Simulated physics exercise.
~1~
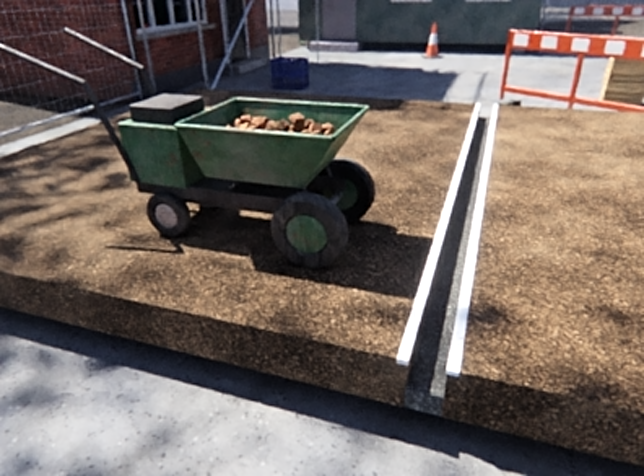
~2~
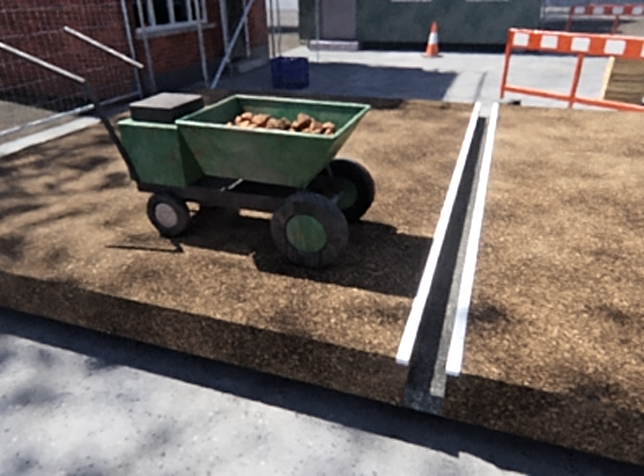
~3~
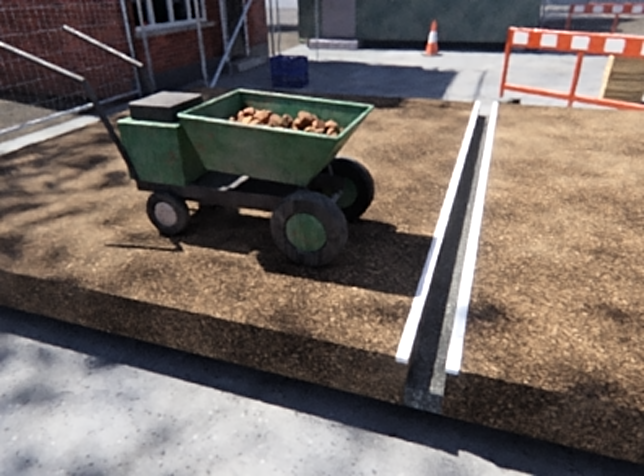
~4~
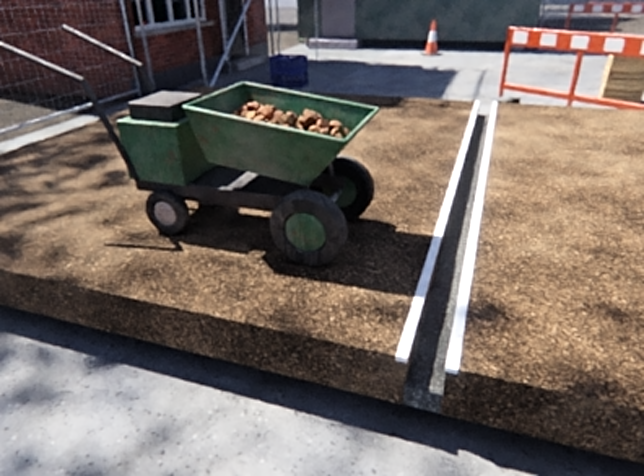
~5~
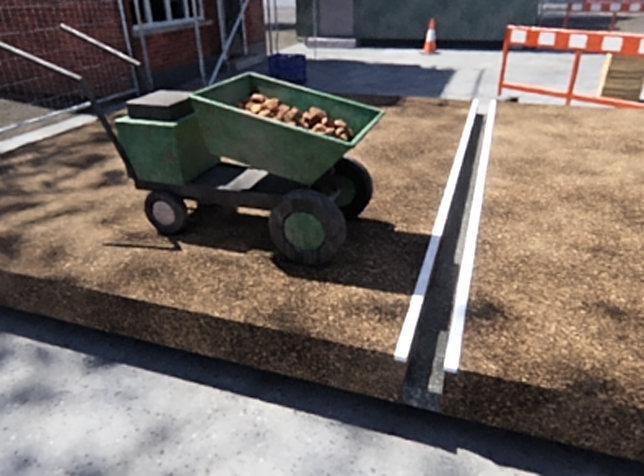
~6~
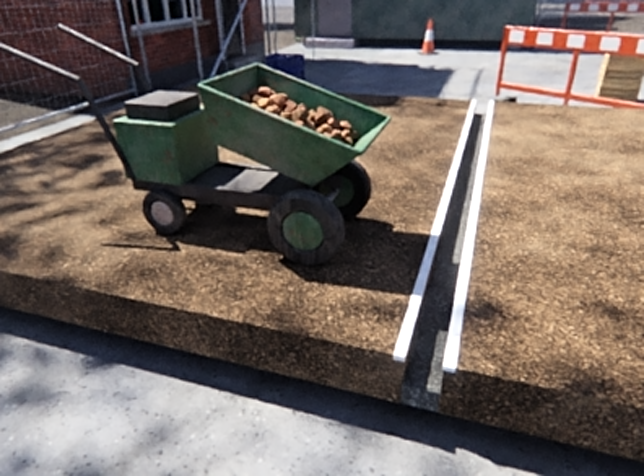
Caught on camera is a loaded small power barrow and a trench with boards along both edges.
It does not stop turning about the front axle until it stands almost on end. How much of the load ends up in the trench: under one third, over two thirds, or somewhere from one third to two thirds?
From one third to two thirds.
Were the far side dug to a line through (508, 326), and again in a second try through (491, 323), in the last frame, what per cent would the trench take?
Roughly 90 percent first and 90 percent second.
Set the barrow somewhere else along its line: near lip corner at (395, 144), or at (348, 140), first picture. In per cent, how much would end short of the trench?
I'd expect close to 0 per cent and then close to 10 per cent.
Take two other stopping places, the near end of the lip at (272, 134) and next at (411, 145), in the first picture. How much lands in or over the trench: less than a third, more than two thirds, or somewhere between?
Okay, the first stop comes out as under a third and the second as below one third.
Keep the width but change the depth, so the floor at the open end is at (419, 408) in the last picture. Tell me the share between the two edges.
That would give roughly 70 percent.
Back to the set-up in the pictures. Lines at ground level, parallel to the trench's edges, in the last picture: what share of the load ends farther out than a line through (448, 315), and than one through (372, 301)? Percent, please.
In order: 20 percent, then 100 percent.
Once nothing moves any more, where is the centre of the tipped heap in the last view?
Close to (447, 251) in the last view.
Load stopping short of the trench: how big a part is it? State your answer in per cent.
Estimate: Around 20 per cent.
Soon after the last picture, skip tipped steeply; all in the skip.
A little later, skip tipped steeply; most in the skip; a stray few short of the trench; a small part in or heaped over the trench; a stray few falling.
Later still, skip tipped right over; about a quarter in the skip; a small part short of the trench; about half in or heaped over the trench; about a quarter beyond it.
By the end, skip tipped right over; about a quarter short of the trench; about half in or heaped over the trench; about a quarter beyond it.
